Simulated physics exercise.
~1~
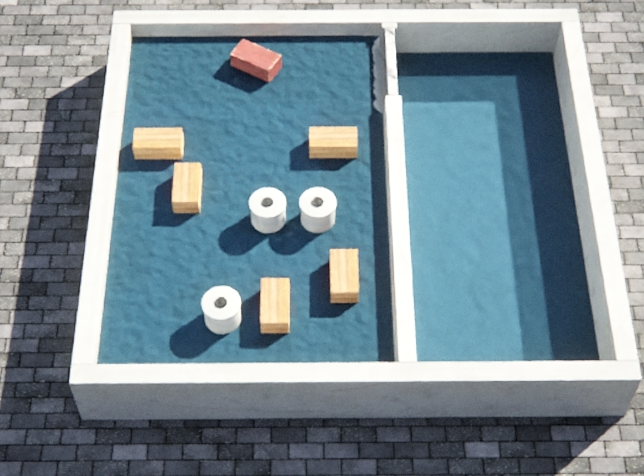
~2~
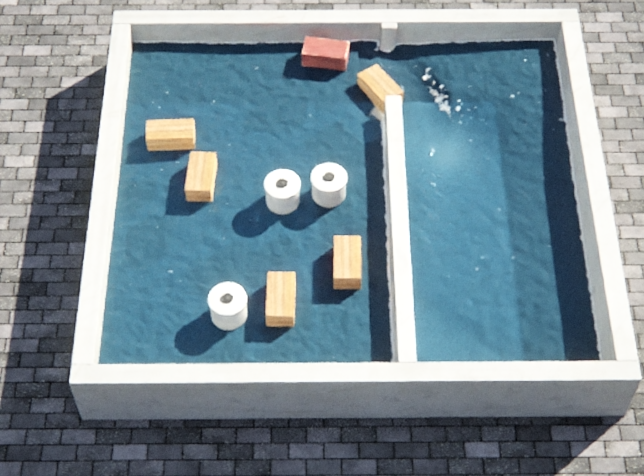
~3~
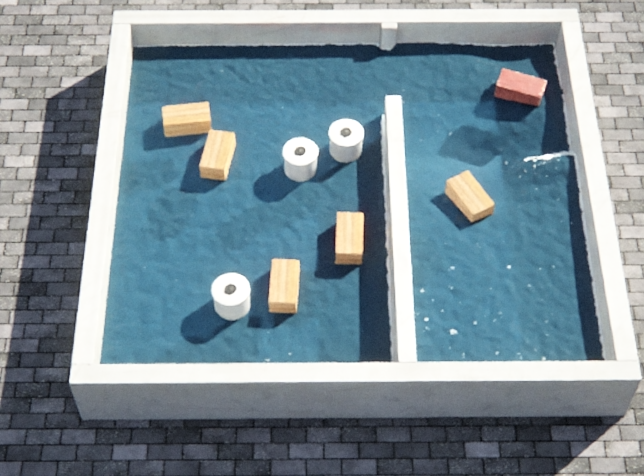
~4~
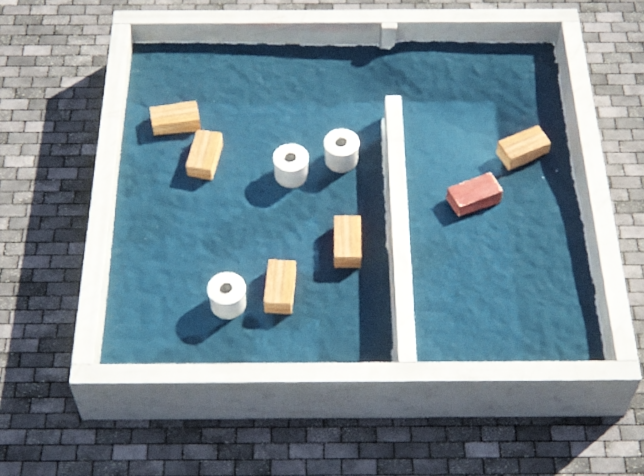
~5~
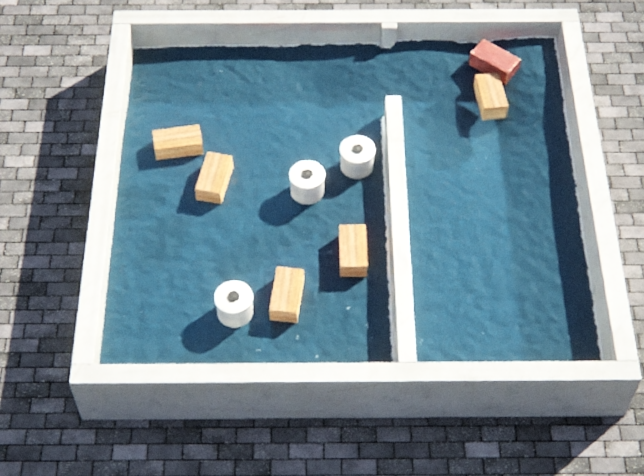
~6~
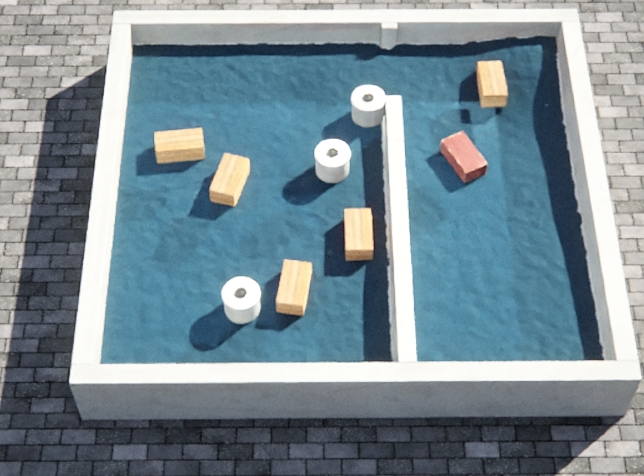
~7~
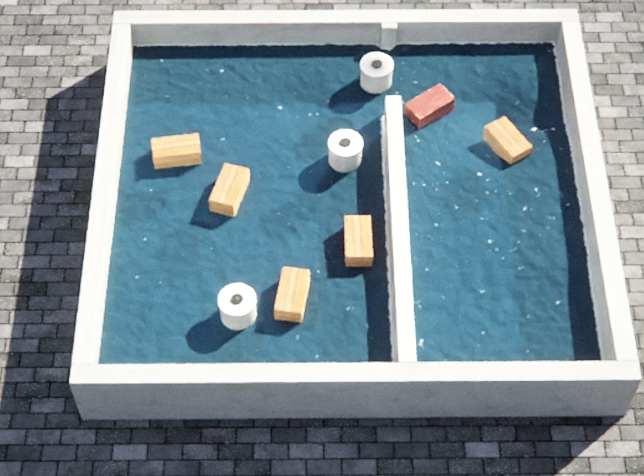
Red block and a wooden block drifting through the gap into the right side of a divided basin, then floating there.
